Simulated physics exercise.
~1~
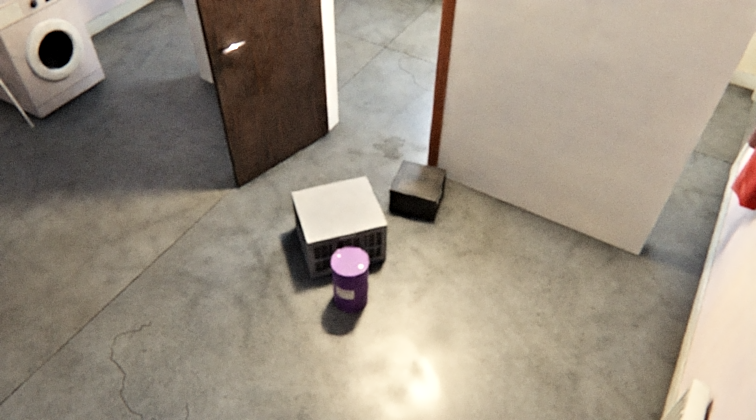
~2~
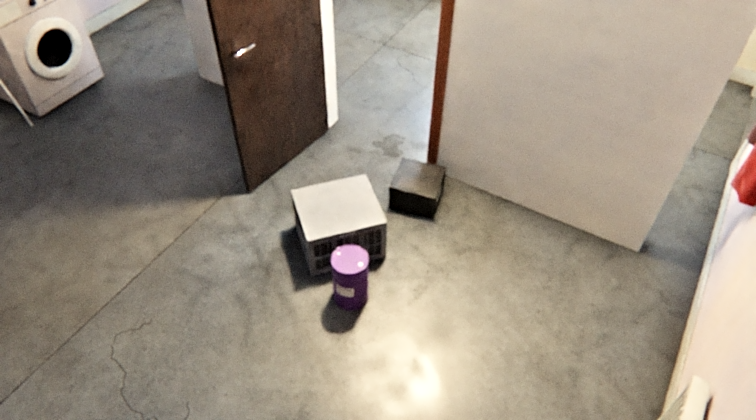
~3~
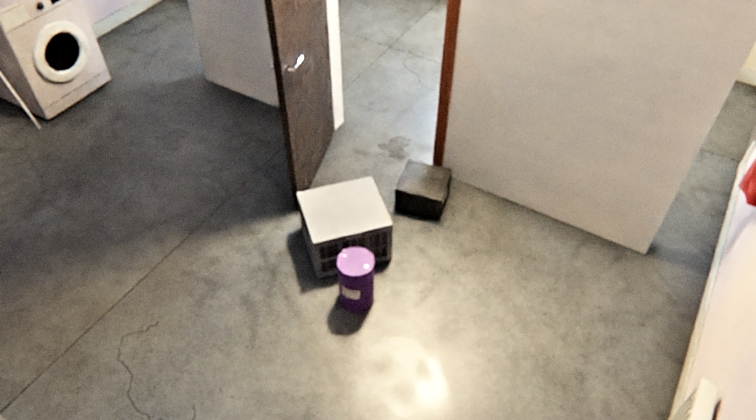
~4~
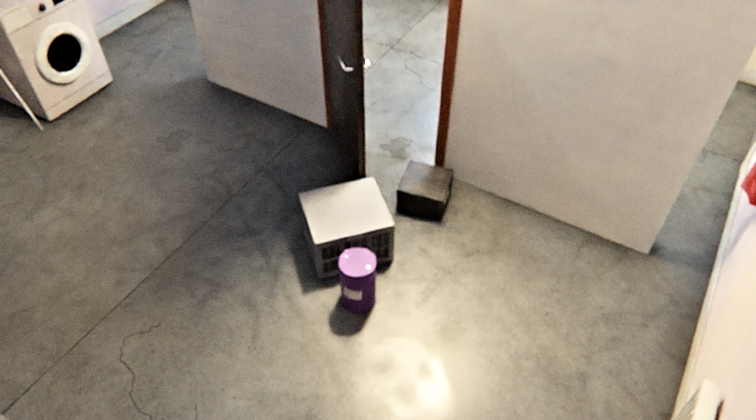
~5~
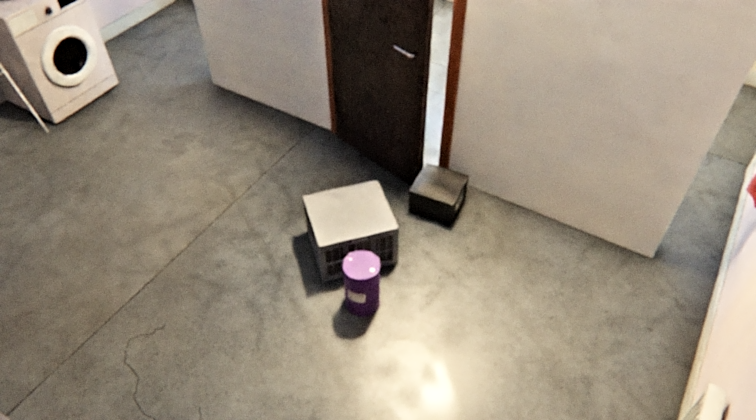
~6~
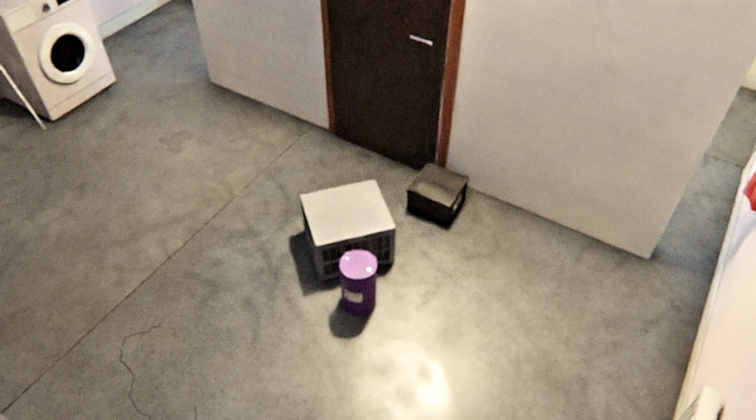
In a doorway on a grey concrete floor, a dark door swung steadily towards its frame, nudging a small black box slightly to the right, and ended up shut, while a grey crate and a purple canister stayed where they were.
